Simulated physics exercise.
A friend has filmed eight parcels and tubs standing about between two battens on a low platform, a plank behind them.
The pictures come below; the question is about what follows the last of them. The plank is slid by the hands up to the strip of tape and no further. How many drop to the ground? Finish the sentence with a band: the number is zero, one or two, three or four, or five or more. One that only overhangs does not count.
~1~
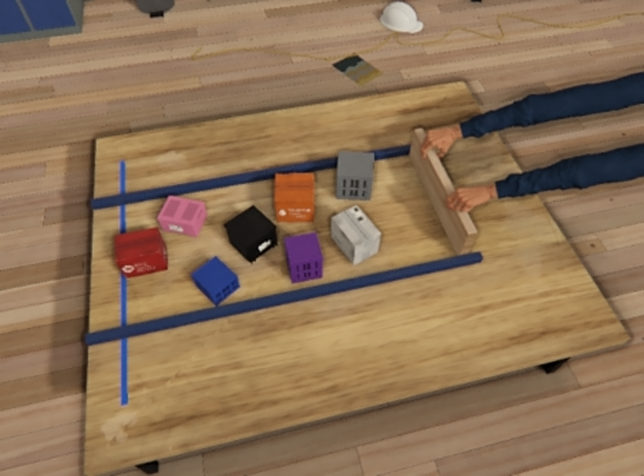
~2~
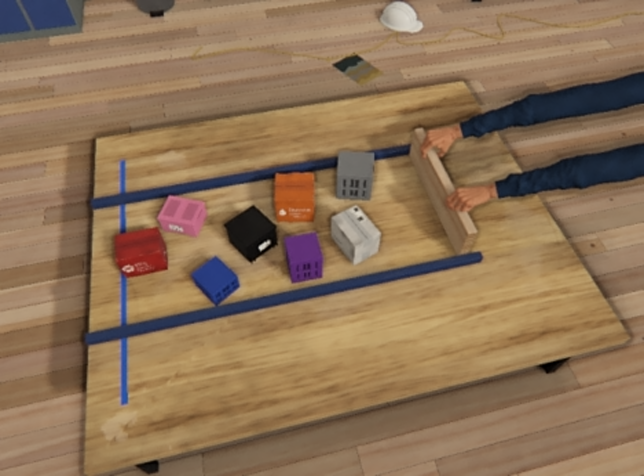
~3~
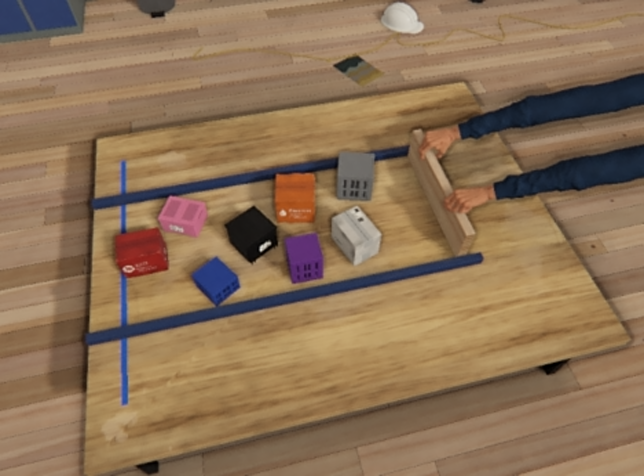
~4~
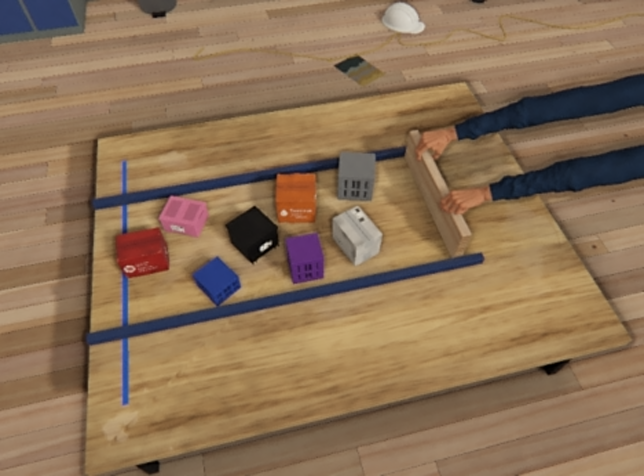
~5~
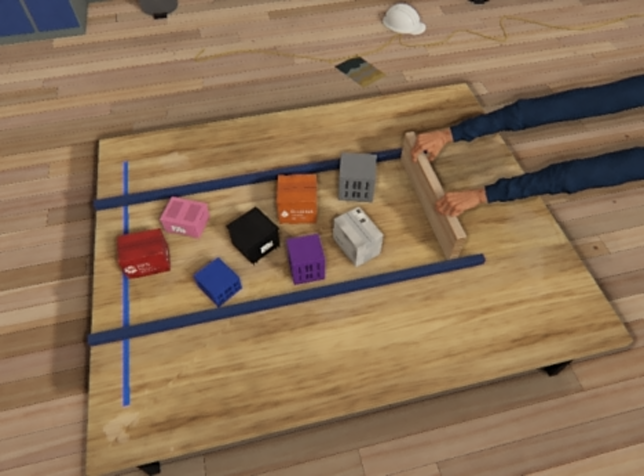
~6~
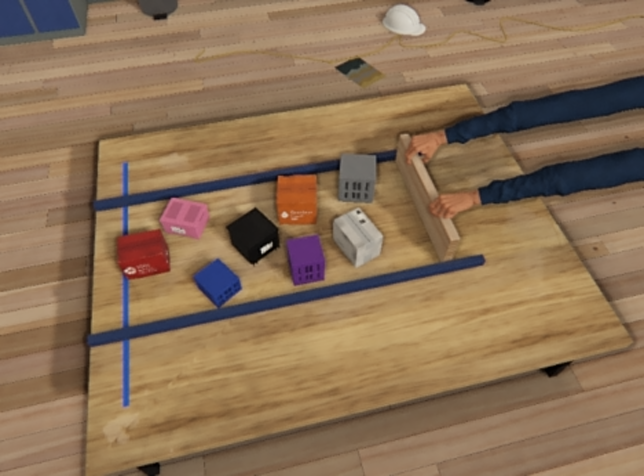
The number is five or more.
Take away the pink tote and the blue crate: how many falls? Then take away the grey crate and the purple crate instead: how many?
Try 1: 4; try 2: 4.
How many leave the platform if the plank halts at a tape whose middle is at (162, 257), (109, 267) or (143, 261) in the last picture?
First 3, then 7, then 5.
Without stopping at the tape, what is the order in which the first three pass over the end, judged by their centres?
Sequence: The pink tote, the red box, the blue crate.
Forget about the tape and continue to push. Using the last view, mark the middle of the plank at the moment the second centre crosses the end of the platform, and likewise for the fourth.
At (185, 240) for the second, at (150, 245) for the fourth.
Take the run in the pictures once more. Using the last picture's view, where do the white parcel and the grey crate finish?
I'd say approximately (104, 283) and then (101, 227).
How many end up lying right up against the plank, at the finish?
It is in contact with 2.
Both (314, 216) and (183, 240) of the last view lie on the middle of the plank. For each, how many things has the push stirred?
By then 5, and later 8.
Early on, none off yet; red box at rest near (144, 255); pink tote at rest near (186, 219); blue crate at rest near (218, 283).
A while later, none off yet; red box travelled a little near (131, 259); pink tote travelled about its own width near (131, 234); blue crate travelled well along near (155, 301).
Finally, the number that fall off is five or more; lost, orange parcel, purple crate, black tote, blue crate, pink tote and red box.
